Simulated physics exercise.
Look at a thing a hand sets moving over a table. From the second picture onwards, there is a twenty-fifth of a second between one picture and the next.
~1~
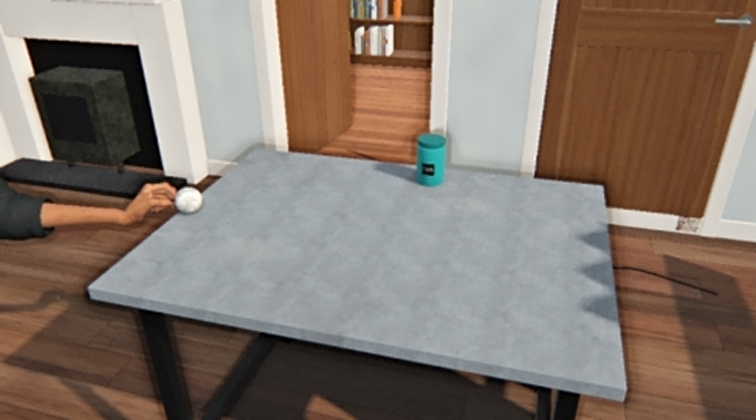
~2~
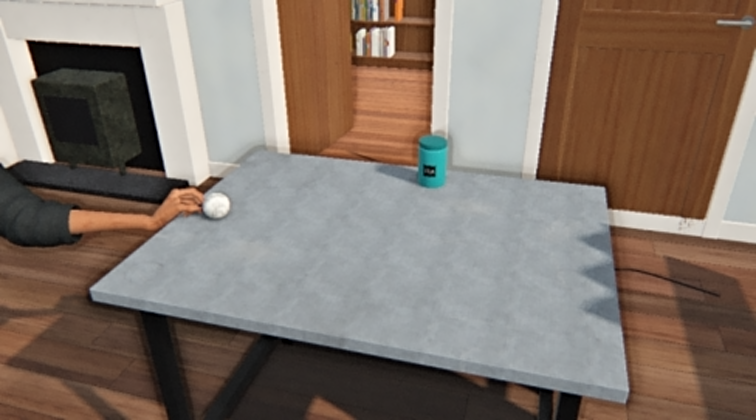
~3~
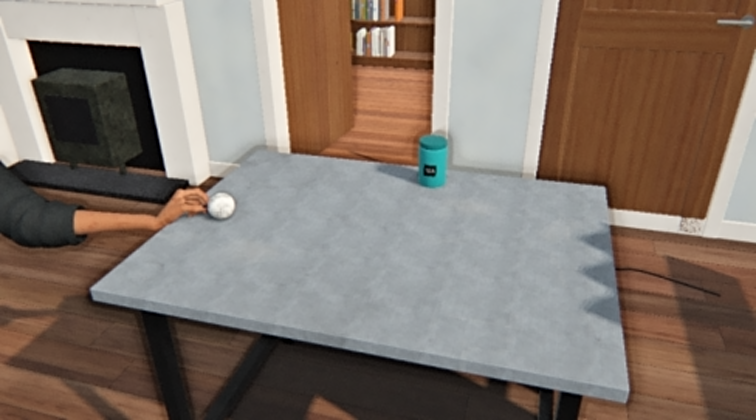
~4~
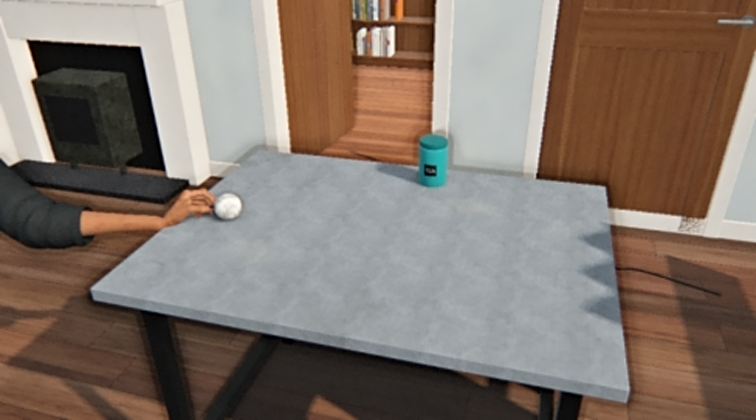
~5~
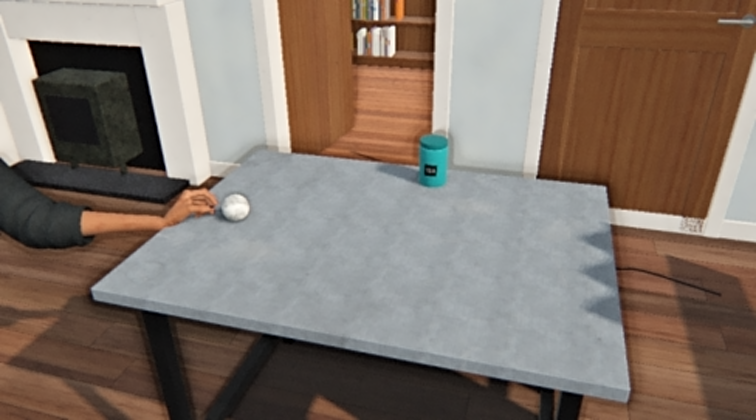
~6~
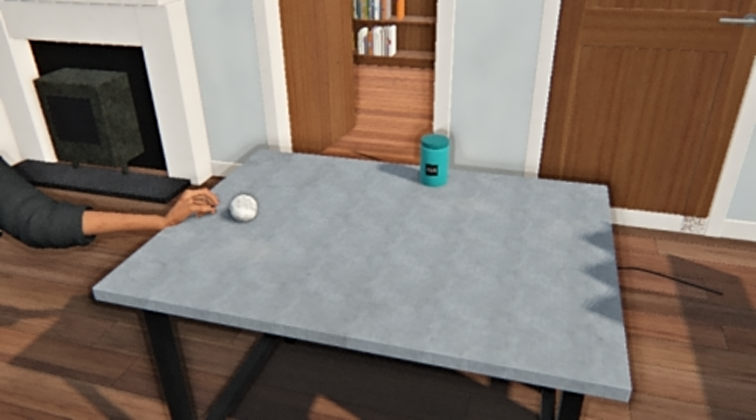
A white ball, guided by a hand reaching in from the left, moves onto a grey table in a wood-floored room, seen from slightly above by a still camera. A teal canister with a dark label stands near the table's back edge, before wooden doors, bookshelves and a fireplace at left. The hand pushes the ball rightward, then stays back as the ball rolls slightly away from its fingers.
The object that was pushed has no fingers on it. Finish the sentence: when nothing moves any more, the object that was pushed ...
... is still on the table.
Then, 0.20 s past the last view, white ball displaced well along near (277, 213).
Then, 0.60 s past the last view, white ball displaced well along near (334, 221).
Then, 1.00 s past the last view, white ball displaced well along near (376, 226).
Finally, moved from the start, white ball. Final places as the last picture's camera would see them, white ball near (407, 231).
